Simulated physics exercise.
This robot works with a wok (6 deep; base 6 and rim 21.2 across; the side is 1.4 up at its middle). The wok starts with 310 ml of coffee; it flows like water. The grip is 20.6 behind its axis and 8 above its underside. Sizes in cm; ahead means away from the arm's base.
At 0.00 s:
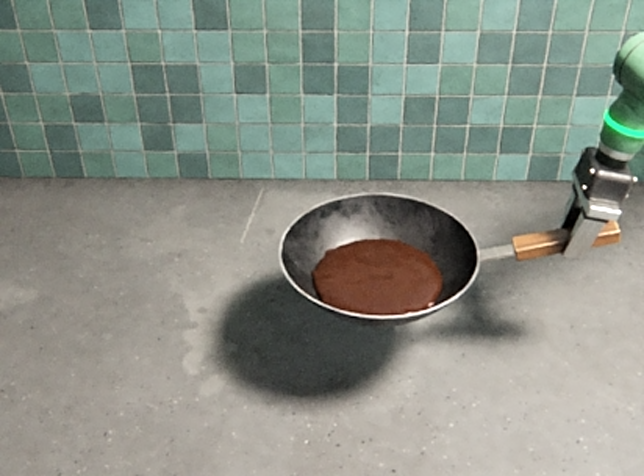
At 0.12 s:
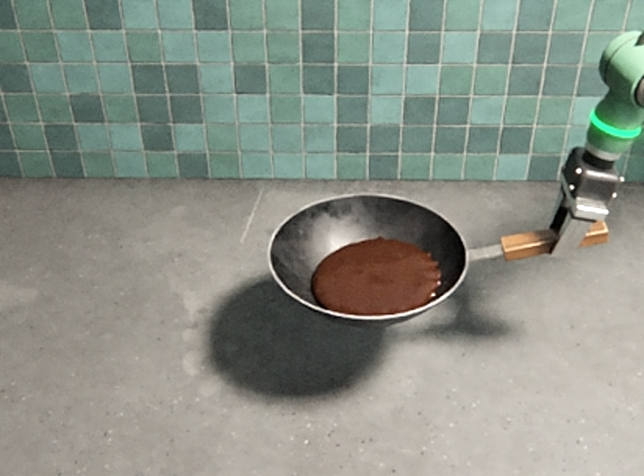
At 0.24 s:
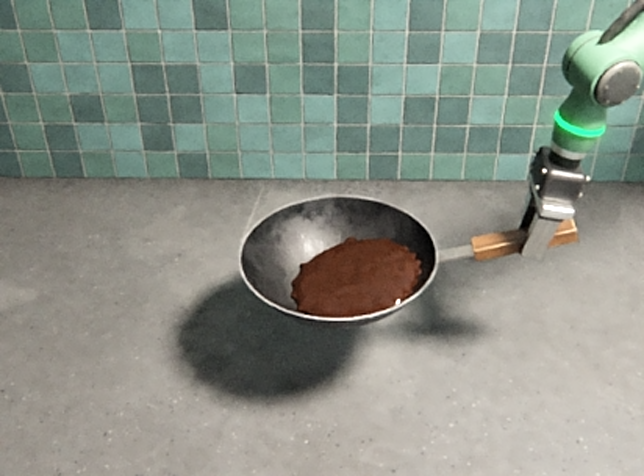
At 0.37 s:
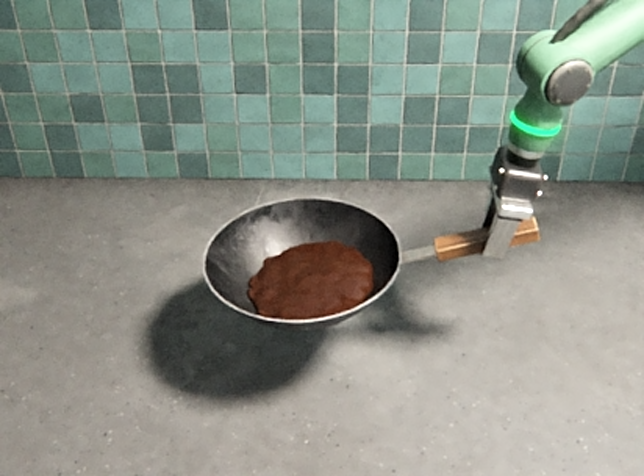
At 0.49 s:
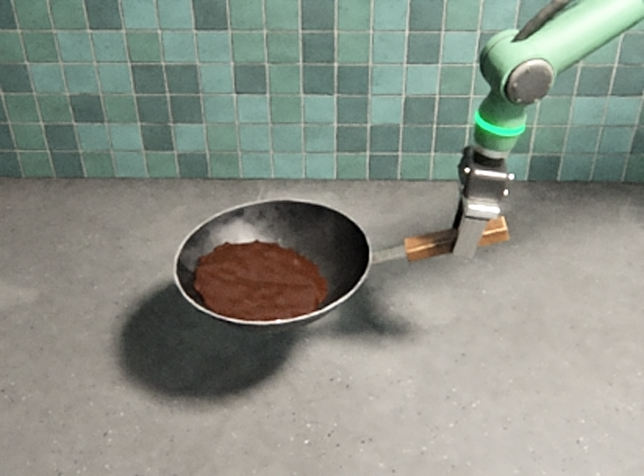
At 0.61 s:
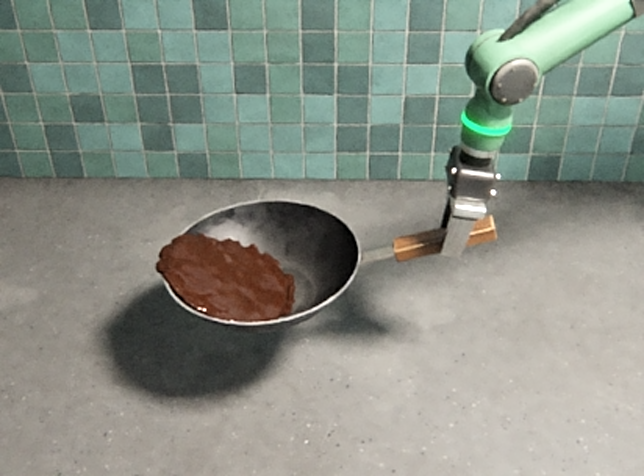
We see a green robot arm holding a dark wok of brown liquid by its wooden handle above a gray countertop, moving it steadily left as the liquid ripples and shifts from the right side up to the left rim.
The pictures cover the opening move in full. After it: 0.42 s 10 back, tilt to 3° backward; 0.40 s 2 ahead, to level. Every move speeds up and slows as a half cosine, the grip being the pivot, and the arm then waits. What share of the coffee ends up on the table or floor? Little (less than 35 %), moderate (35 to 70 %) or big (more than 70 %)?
A little share, less than 35 %, ends on the table or floor.
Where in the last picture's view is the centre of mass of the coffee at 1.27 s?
Near (359, 284).
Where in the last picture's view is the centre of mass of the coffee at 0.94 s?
Near (361, 274).
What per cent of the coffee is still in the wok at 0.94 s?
About 95 %.
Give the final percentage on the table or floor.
Near 25 %.
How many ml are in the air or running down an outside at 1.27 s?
Some 20 ml.
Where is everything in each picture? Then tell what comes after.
In the first picture, the wok middle at (378, 273), level; upper third of the coffee around (379, 277), from x 315 to 440, top at y 240; 305 ml in the wok.
In the second picture, the wok middle at (367, 273), level; upper third of the coffee around (390, 276), from x 310 to 440, top at y 240.
In the third picture, the wok middle at (338, 275), tilted 1° forward; upper third of the coffee around (383, 274), from x 295 to 420, top at y 240.
In the fourth picture, the wok middle at (304, 277), tilted 2° forward; upper third of the coffee around (337, 278), from x 250 to 375, top at y 245.
In the fifth picture, the wok middle at (275, 278), tilted 3° forward; upper third of the coffee around (233, 279), from x 195 to 325, top at y 240.
In the sixth picture, the wok middle at (265, 279), tilted 3° forward; upper third of the coffee around (197, 268), from x 160 to 290, top at y 235; 305 ml in the wok.
After 0.94 s, tilted 2° backward, liquid up to 17 above the table; 300 ml in the wok, 10 ml on the table or floor.
After 1.27 s, tilted 1° backward, liquid up to 15 above the table; 245 ml in the wok, 40 ml on the table or floor, 20 ml in the air or running down outside.
After 1.63 s, level, liquid up to 14 above the table; 240 ml in the wok, 65 ml on the table or floor.
After 2.43 s, level, liquid up to 16 above the table; 235 ml in the wok, 70 ml on the table or floor.
In the end, 235 ml in the wok, 70 ml on the table or floor. That is 23 % on the table or floor.
